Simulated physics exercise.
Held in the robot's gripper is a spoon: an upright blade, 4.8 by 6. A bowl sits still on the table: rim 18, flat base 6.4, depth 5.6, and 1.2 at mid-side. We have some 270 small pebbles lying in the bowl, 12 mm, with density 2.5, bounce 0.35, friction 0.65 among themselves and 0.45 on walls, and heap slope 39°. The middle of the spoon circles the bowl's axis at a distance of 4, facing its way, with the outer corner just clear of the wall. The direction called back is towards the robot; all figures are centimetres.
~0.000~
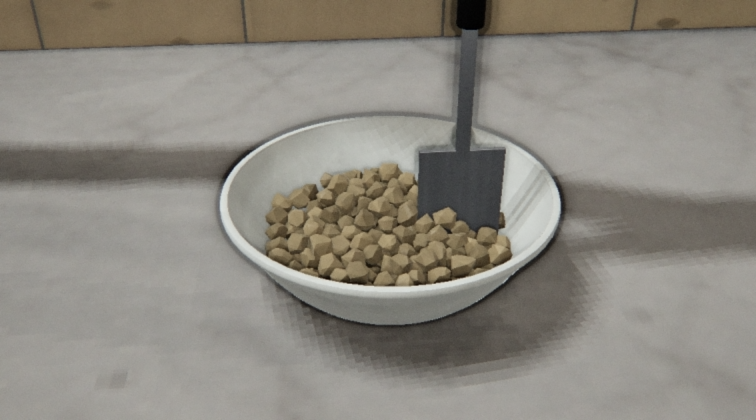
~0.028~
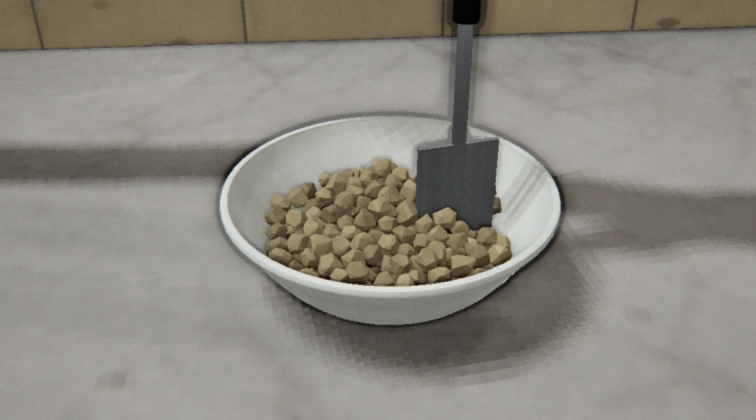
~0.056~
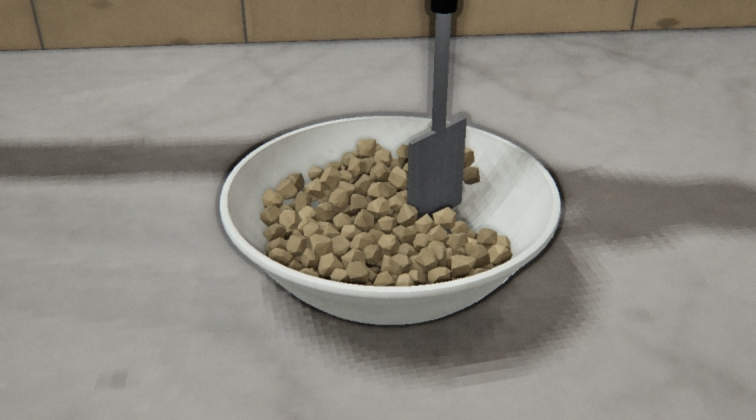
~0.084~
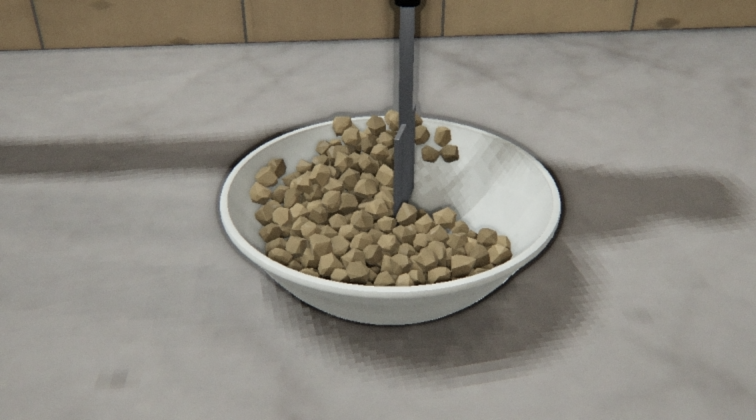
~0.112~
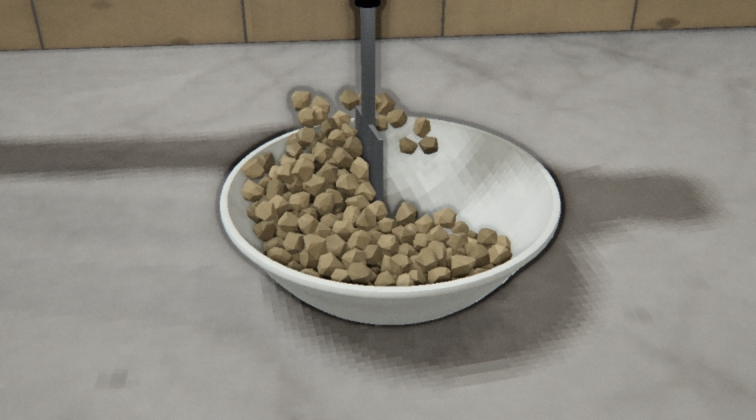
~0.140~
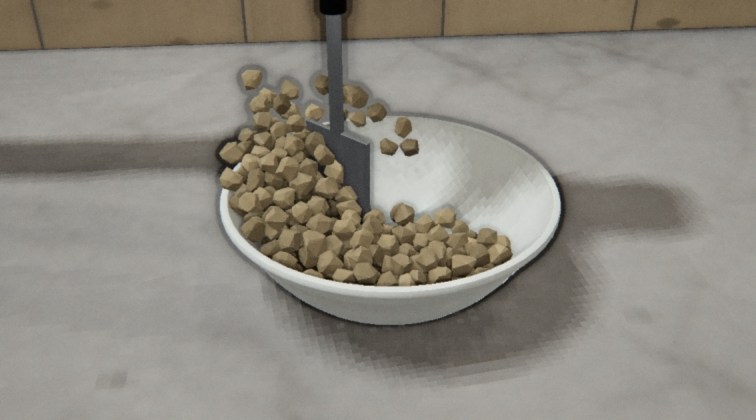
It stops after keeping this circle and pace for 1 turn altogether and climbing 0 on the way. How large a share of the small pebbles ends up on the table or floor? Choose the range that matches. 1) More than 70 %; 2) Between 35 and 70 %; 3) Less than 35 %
The answer is 2.
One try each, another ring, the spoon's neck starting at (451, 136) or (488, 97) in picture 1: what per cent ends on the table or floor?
Close to 45 and 35 in a hundred.
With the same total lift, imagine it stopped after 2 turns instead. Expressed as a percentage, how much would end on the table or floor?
Estimate: Near 65 %.
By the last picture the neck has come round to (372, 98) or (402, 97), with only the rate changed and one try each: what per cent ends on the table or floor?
Roughly 35 and 25 percent, in that order.
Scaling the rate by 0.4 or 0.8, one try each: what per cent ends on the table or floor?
Estimates in order: Some 15 % and some 40 %.
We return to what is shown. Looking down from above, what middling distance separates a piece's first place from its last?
I'd put it at roughly 10 centimetres.
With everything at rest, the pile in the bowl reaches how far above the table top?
Roughly 5.0 centimetres.
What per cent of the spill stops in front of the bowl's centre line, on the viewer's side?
70 %.
After 0.21 s, 215° round, highest piece 11 above the table; 218 in the bowl, 56 in flight or on the tool.
After 0.29 s, 297° round, highest piece 12 above the table; 180 in the bowl, 21 on the table or floor, 73 in flight or on the tool.
After 0.52 s, 0° round, highest piece 6 above the table; 143 in the bowl, 130 on the table or floor, 1 in flight or on the tool.
After 1.22 s, 0° round, highest piece 5 above the table; 143 in the bowl, 131 on the table or floor.
In the end, 143 in the bowl, 131 on the table or floor. That is 48 % on the table or floor.
